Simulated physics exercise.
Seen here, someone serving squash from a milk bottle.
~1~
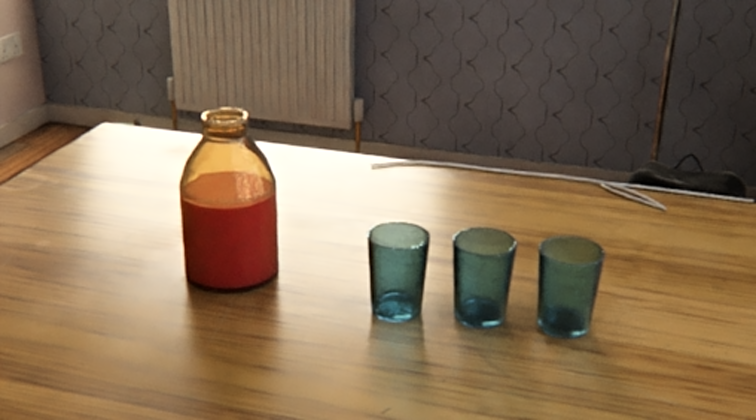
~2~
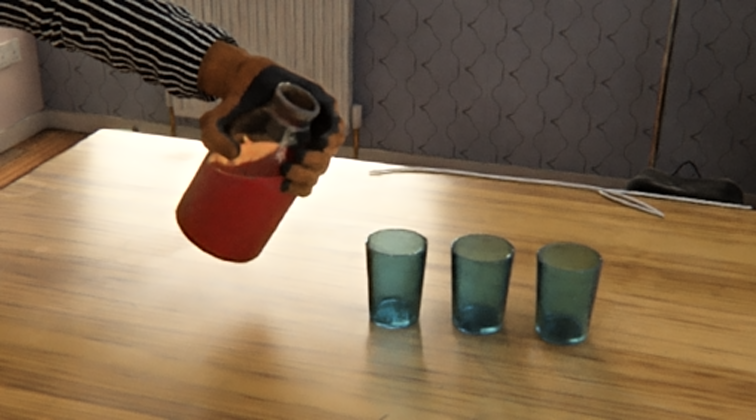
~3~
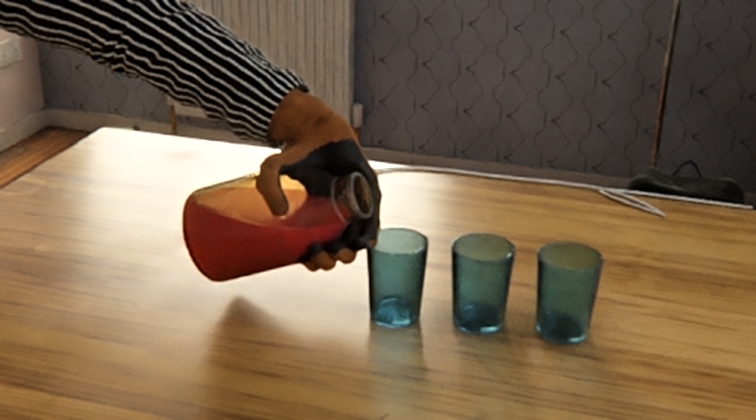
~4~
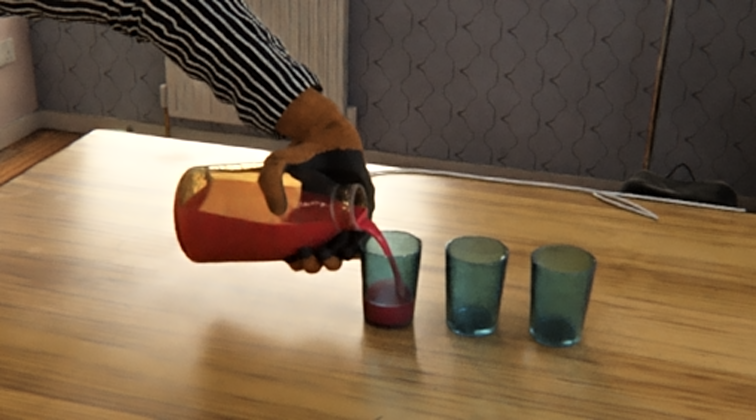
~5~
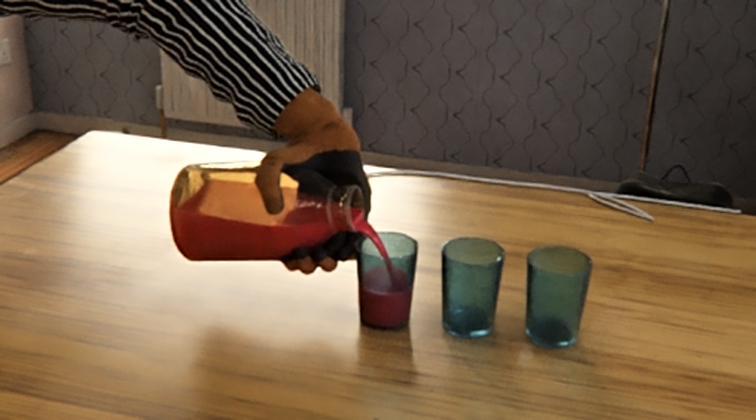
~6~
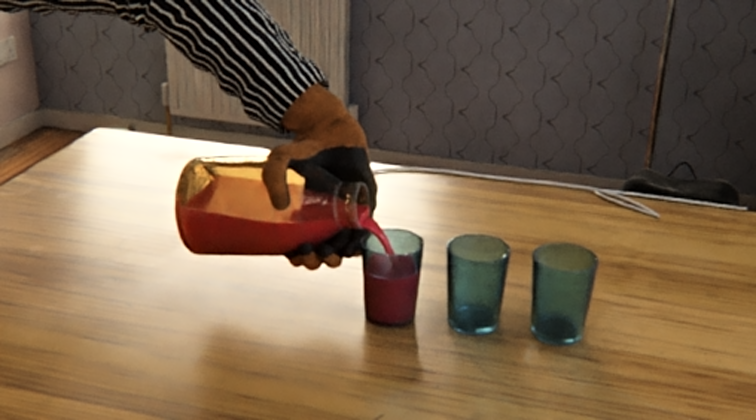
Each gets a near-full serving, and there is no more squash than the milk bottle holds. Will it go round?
It will do.
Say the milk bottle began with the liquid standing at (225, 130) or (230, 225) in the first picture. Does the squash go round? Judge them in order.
In that order: Suffices, too little.
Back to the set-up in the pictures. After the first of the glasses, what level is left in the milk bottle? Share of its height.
Roughly 40 per cent.
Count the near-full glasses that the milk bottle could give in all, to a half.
About 4.5.
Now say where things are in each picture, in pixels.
Before the pour; milk bottle (229, 193) about half full; three glasses, the last at (568, 285), in the first picture.
The milk bottle is on its way; milk bottle (259, 164) tipped 30° with all of its load; the first is empty, in the second picture.
The squash nears the lip; milk bottle (287, 215) tipped 65° with all of its load; three glasses, the last at (567, 291), in the third picture.
Pouring; milk bottle (280, 211) tipped 80° with nearly all of its load; the first is about a quarter full, in the fourth picture.
Pouring; milk bottle (276, 210) tipped 80° with nearly all of its load; three glasses, the last at (556, 295), in the fifth picture.
Pouring; milk bottle (281, 205) tipped 80° with nearly all of its load; the first is about two thirds full, in the sixth picture.
A moment on, the first is about three quarters full.
Further on, the first is done and the milk bottle has about three quarters of its load.
When it is over, all three are full and about a third of the squash is over.
